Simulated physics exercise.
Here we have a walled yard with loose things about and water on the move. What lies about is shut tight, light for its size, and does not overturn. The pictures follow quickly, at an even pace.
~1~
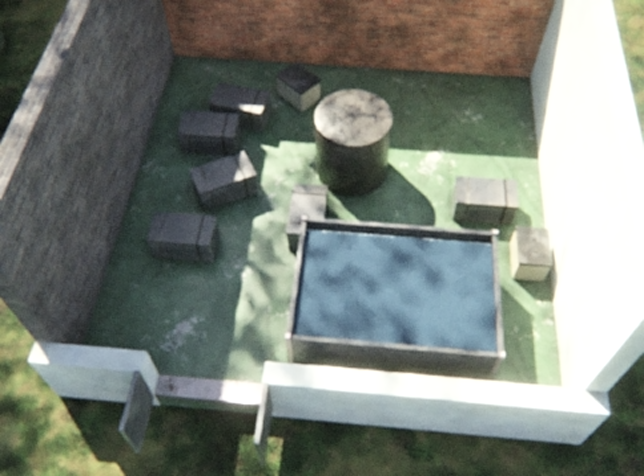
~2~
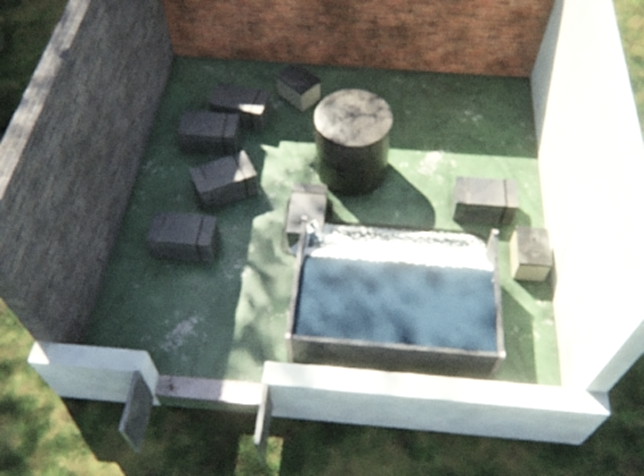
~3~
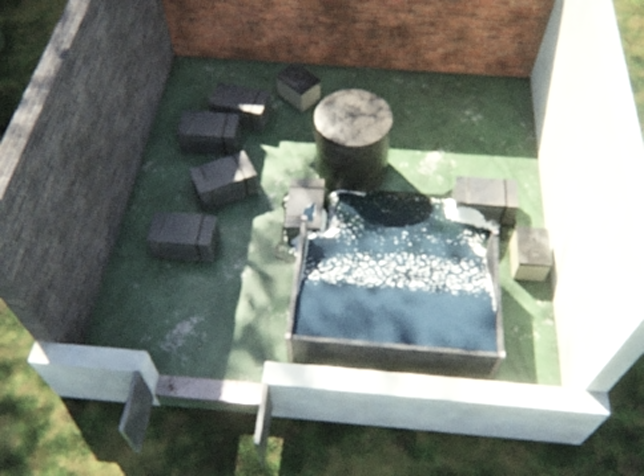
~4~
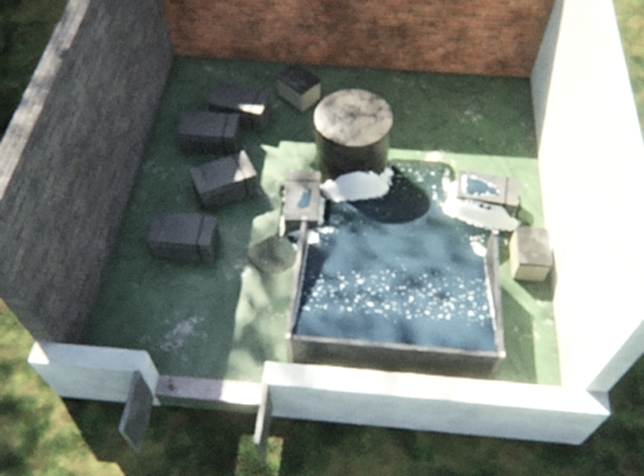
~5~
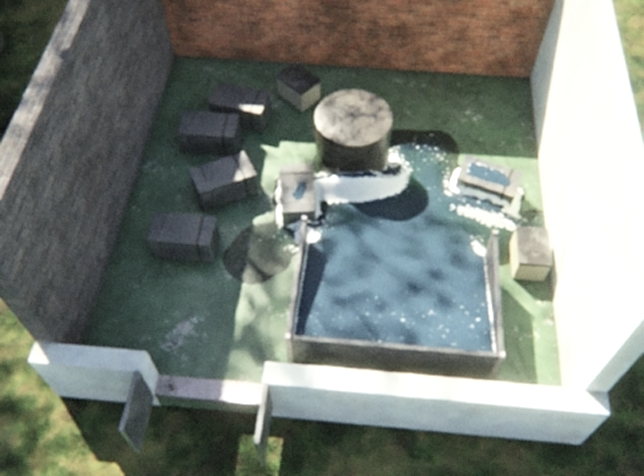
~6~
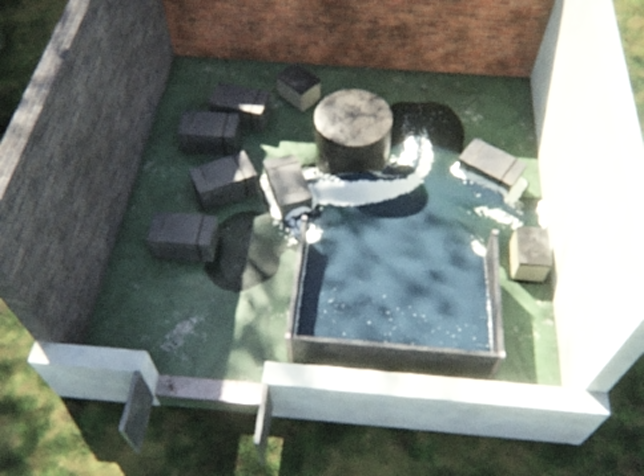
Water surged over the back edge of a rectangular tank in a walled yard and spread around a round drum, nudging one nearby box back and left, then another on the right backward.
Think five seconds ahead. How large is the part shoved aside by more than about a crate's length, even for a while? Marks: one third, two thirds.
It is two thirds or above.
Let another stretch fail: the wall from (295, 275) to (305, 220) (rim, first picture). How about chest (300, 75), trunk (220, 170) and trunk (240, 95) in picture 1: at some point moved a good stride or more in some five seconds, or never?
In that order: Yes, pushed that far, under that.
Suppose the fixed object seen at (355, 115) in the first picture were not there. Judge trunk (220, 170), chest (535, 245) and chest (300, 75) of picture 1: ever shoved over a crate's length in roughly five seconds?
In turn: No, yes, pushed that far.
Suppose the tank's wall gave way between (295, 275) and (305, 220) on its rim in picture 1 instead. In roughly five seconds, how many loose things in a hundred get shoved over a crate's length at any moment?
Roughly 50 per cent.
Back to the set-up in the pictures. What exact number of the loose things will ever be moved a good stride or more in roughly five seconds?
It comes to 7.
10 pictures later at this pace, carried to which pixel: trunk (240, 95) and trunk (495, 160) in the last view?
Near (232, 69) and (510, 63).
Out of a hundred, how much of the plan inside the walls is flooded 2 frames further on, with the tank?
Near 45 in a hundred.
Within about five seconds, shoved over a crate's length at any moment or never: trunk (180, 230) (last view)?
Verdict: Not that far.
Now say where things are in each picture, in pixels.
A trunk at (307, 209), on the bottom; a trunk at (487, 191) rests on the ground; 0 of 8 have shifted, in the first frame.
A trunk at (307, 208) rests on the ground; a trunk at (487, 191) rests on the ground; 0 of 8 have shifted, in the second frame.
A trunk at (305, 202), on the bottom, close to its start; a trunk at (487, 191) rests on the ground; 1 of 8 have shifted, in the third frame.
A trunk at (302, 195) rests on the ground, close to its start; a trunk at (488, 187), on the bottom, close to its start; 2 of 8 have shifted, in the fourth frame.
A trunk at (297, 187), on the bottom, a stride from its start; a trunk at (490, 175) rests on the ground, close to its start; 2 of 8 have shifted, in the fifth frame.
A trunk at (288, 179), on the bottom, a stride from its start; a trunk at (493, 161), on the bottom, a stride from its start; 2 of 8 have shifted, in the sixth frame.
A moment on, 2 of 8 are well off their spots; 0 afloat.
Next, 5 of 8 are well off their spots; 2 afloat.
Later, 6 of 8 are well off their spots; 4 afloat.
In the end, 6 of 8 are well off their spots, and 7 have been at some point; 5 afloat.
